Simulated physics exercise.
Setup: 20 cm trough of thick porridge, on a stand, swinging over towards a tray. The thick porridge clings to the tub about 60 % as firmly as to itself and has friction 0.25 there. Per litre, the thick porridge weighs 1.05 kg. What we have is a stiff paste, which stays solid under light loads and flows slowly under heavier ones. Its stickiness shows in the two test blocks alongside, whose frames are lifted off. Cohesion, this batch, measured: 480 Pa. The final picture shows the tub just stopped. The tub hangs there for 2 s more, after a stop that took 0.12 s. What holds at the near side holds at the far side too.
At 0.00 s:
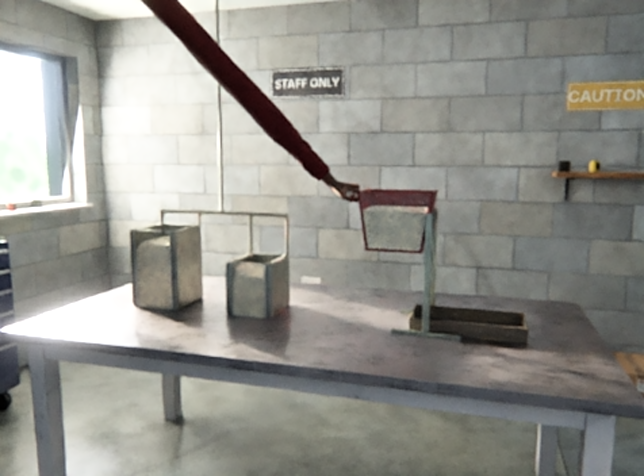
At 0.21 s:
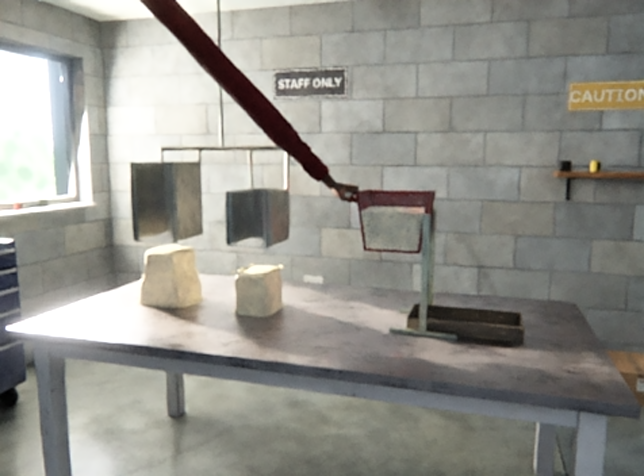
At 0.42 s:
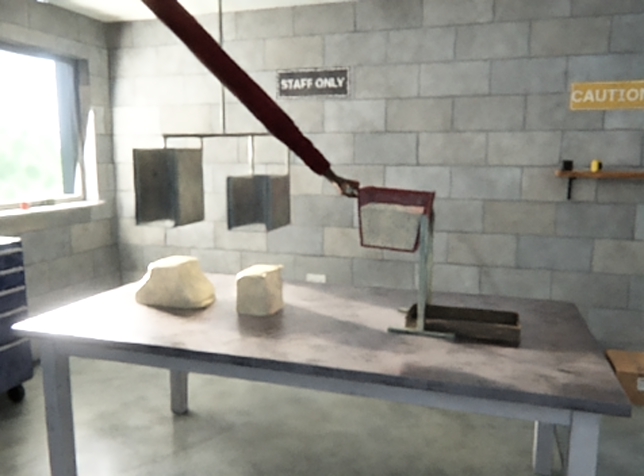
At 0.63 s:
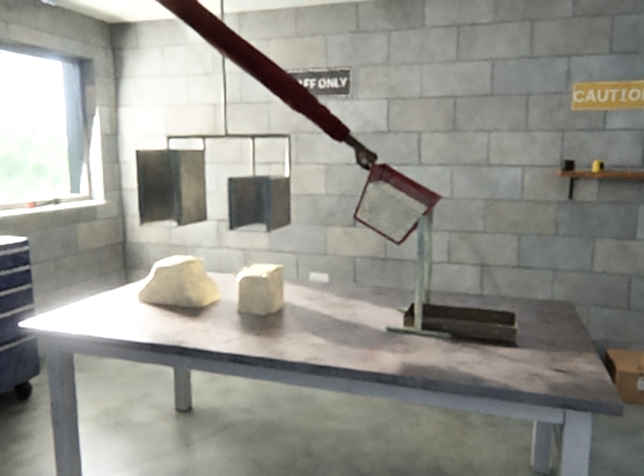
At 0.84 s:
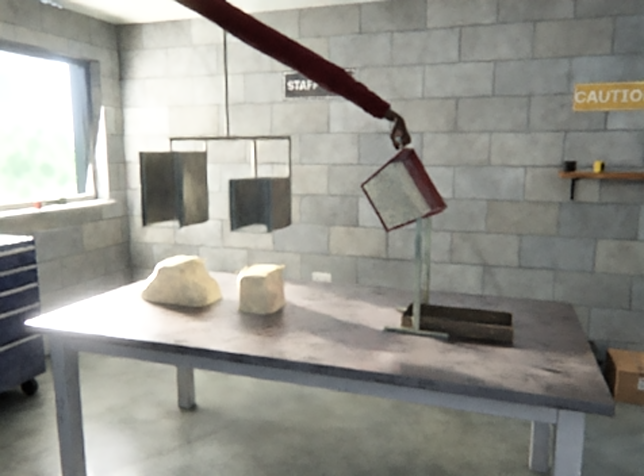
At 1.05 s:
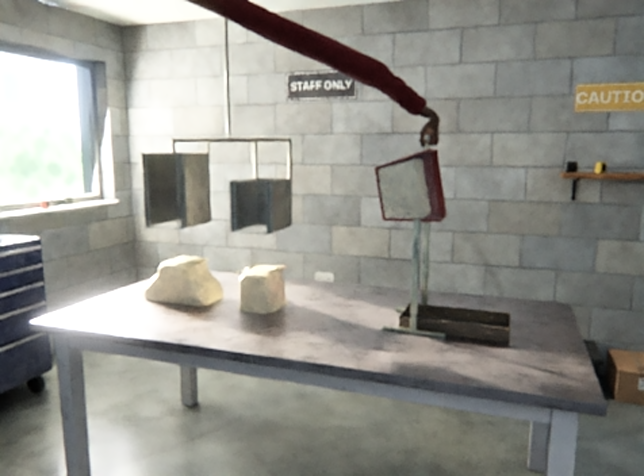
A dark red arm tilts a small tub after two metal boxes lift off pale blocks.
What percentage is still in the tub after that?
About 100 %.
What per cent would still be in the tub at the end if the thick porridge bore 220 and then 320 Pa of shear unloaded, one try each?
60 in a hundred, followed by 70 in a hundred.
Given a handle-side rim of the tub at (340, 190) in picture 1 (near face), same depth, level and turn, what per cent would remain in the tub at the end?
I'd say around 55 percent would remain in the tub at the end.
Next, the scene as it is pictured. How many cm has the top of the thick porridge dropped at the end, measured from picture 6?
The top ends up some 3 cm below its level in the last picture.
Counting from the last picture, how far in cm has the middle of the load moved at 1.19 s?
Around 1 cm.
After 1.19 s, the tub is at 80 degrees and holds 100 %.
After 1.36 s, the tub is at 80 degrees and holds 100 %.
After 1.53 s, the tub is at 80 degrees and holds 100 %.
After 1.70 s, the tub is at 80 degrees and holds 100 %.
After 3.05 s, the tub is at 80 degrees and holds 100 %.
